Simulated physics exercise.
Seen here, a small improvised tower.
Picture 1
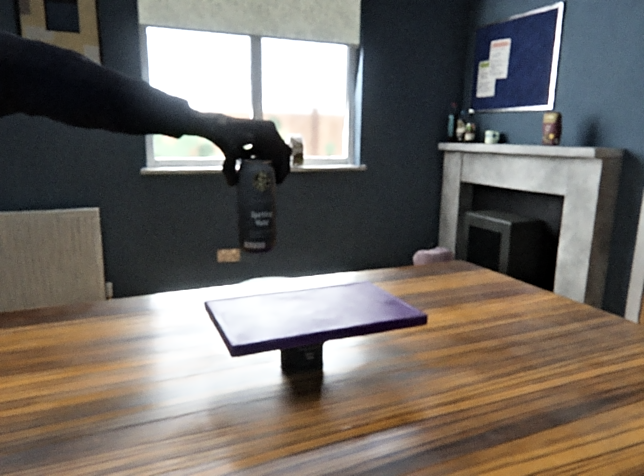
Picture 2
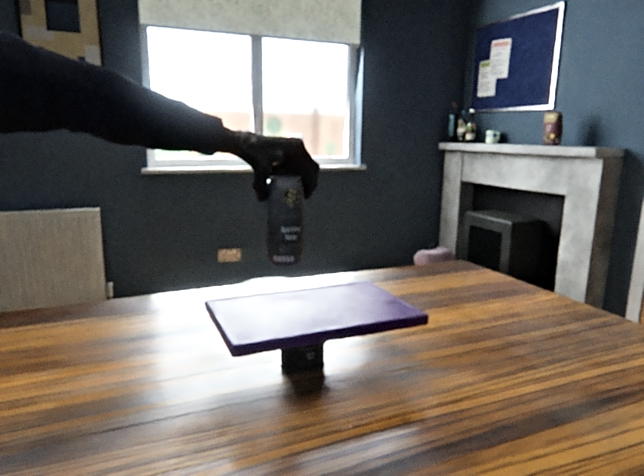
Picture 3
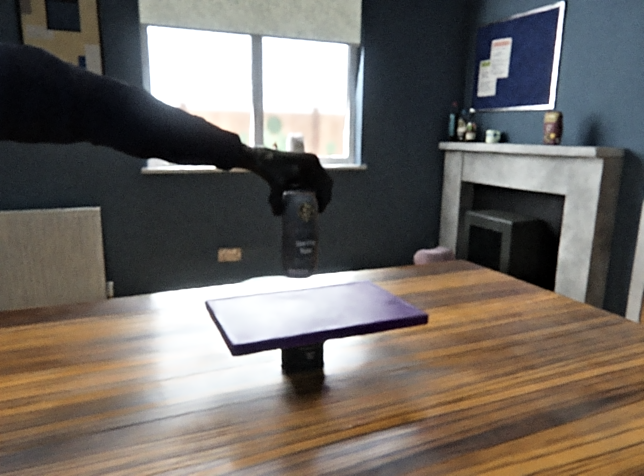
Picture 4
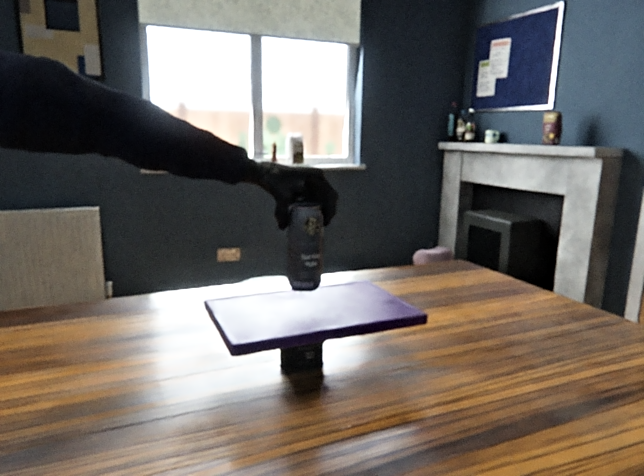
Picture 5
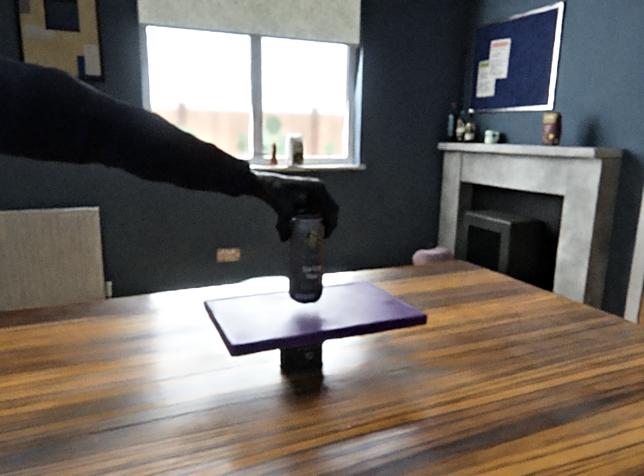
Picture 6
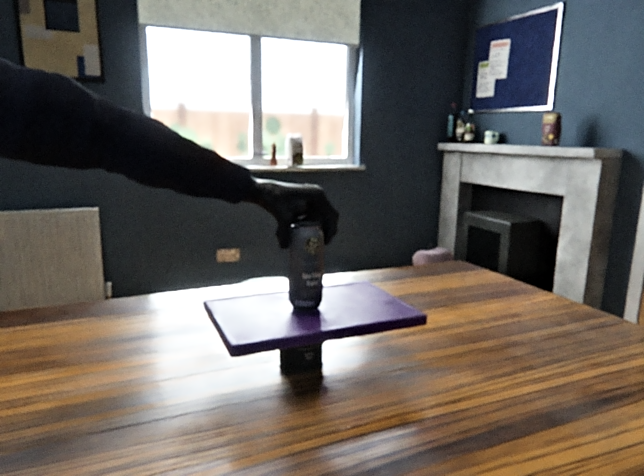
A dark-sleeved arm reaches in from the left, gripping a dark grey can above a wooden table, seen from just over the tabletop in a blue-walled room with a window and fireplace. A flat purple lid rests on a small black block near the table's centre. The hand moves the can right and lowers it onto the lid, still holding it, while the camera stays still.
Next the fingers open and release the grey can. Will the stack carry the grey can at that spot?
Outcome: The stack stays up.
Then, 0.40 s past the last view, nothing moves.
Then, 1.10 s past the last view, grey can resting near (306, 266).
Finally, all 3 still in place. Final places as the last picture's camera would see them, grey can near (306, 266). The stack keeps its balance.
